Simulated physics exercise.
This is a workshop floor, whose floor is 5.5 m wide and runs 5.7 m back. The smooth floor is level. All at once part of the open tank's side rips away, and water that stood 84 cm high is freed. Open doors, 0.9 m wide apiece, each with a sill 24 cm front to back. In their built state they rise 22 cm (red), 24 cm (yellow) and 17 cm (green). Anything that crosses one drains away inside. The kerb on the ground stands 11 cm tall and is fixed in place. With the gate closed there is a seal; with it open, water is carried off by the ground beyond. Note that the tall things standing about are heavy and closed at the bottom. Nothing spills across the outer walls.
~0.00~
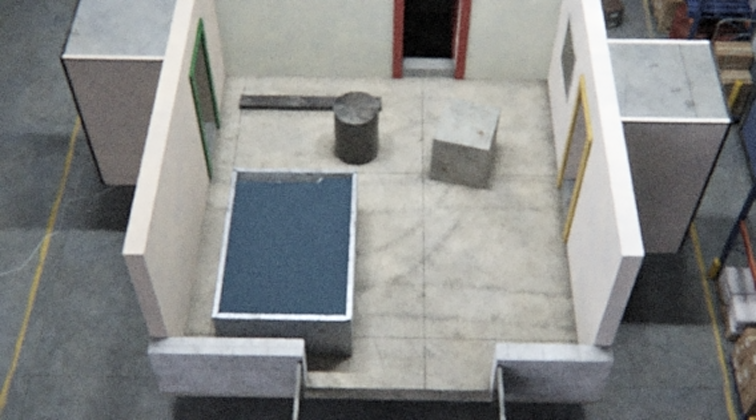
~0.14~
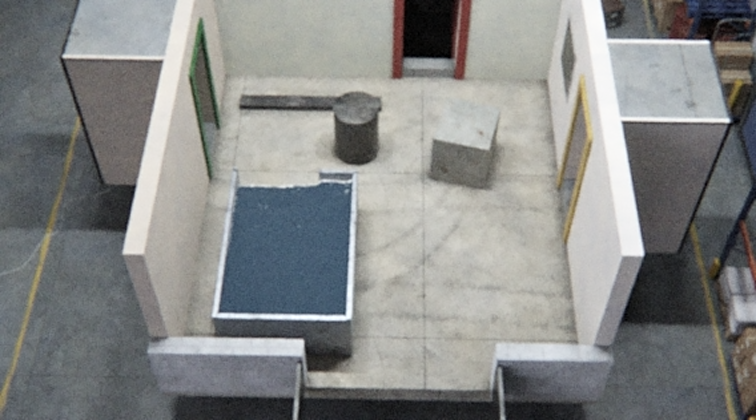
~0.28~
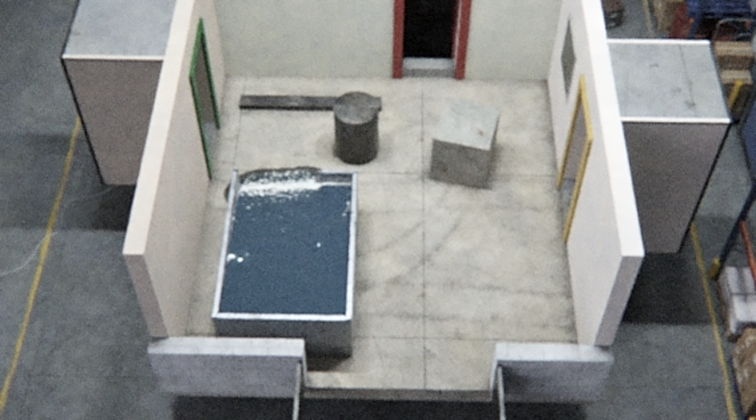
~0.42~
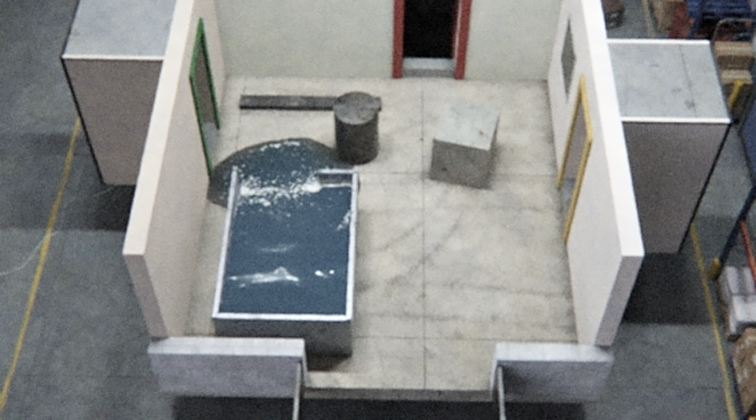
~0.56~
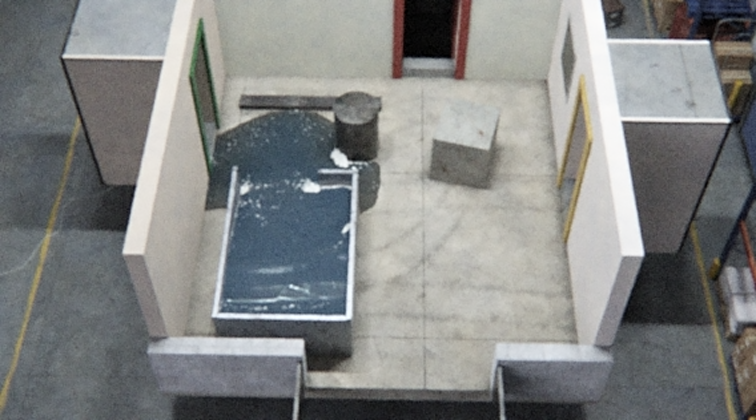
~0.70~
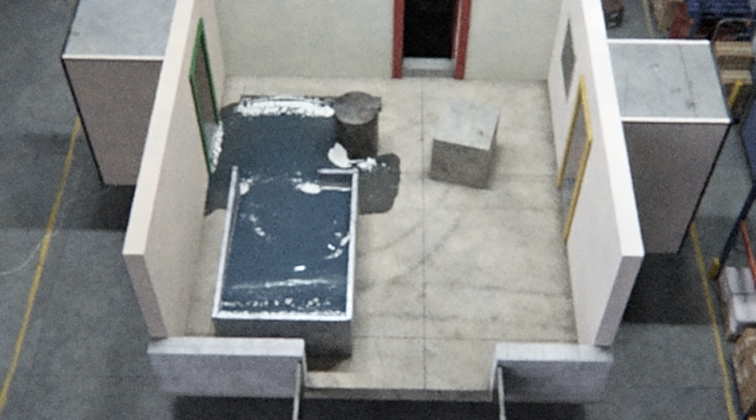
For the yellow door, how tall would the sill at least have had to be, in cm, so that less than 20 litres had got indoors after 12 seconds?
It would need to be about 5 cm.
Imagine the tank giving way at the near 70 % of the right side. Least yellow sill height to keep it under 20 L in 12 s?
That way, roughly 20 cm.
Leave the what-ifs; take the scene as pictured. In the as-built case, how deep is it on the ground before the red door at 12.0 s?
About 9.5 centimetres.
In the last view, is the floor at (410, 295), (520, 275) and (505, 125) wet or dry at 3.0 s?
Spot one bone dry, spot two bone dry, spot three awash.
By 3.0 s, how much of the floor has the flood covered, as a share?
Near 50 per cent of the open floor.
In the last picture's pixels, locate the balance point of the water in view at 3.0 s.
(317, 177), roughly.
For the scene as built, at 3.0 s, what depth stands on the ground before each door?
In cm: Red 19, yellow 0, green 28.
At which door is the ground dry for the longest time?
Last in line is the yellow door.
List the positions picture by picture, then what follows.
The first frame shows the open tank at (289, 243) is whole and still, 84 cm deep; the yellow door at (573, 169) is dry.
In the second frame, the front is at a hidden place, 0.3 m from the gap on the far side; 0.2 m2 of floor is wet, 84 cm left at the back.
In the third frame, water pours out on the far side and has run 0.8 m, to (284, 172); about 13 cm deep outside, 84 cm at the back.
In the fourth frame, water pours out on the far side and has run 1.4 m, to (283, 143); about 10 cm deep outside, 84 cm at the back.
In the fifth frame, water pours out on the far side and has run 2.0 m, to (282, 113); about 8 cm deep outside, 81 cm at the back.
In the sixth frame, the gap is on the far side, the front 2.3 m out at (272, 98); the back of the open tank holds 72 cm; the yellow door at (573, 169), 4.3 m from the gap, is still 2.8 m from the nearest water.
After 1.4 s water covers 30 % of the floor, deepest (68 cm) near (226, 79); it has not reached the yellow door.
After 3.0 s water covers 50 % of the floor, deepest (41 cm) near (544, 92); it has not reached the yellow door.
After 12.0 s water covers 95 % of the floor, deepest (14 cm) near (564, 267); 5 cm at the yellow door, 0 litres in over its 24 cm sill.
At the yellow door as built, the water arrived by 3.3 s and peaked near 9 cm at 6.2 s.
With a sill of 4 cm, 35 litres would have come in within the 12 s; with 6.5 cm, 9 litres. So under 20 litres takes about 5 cm.
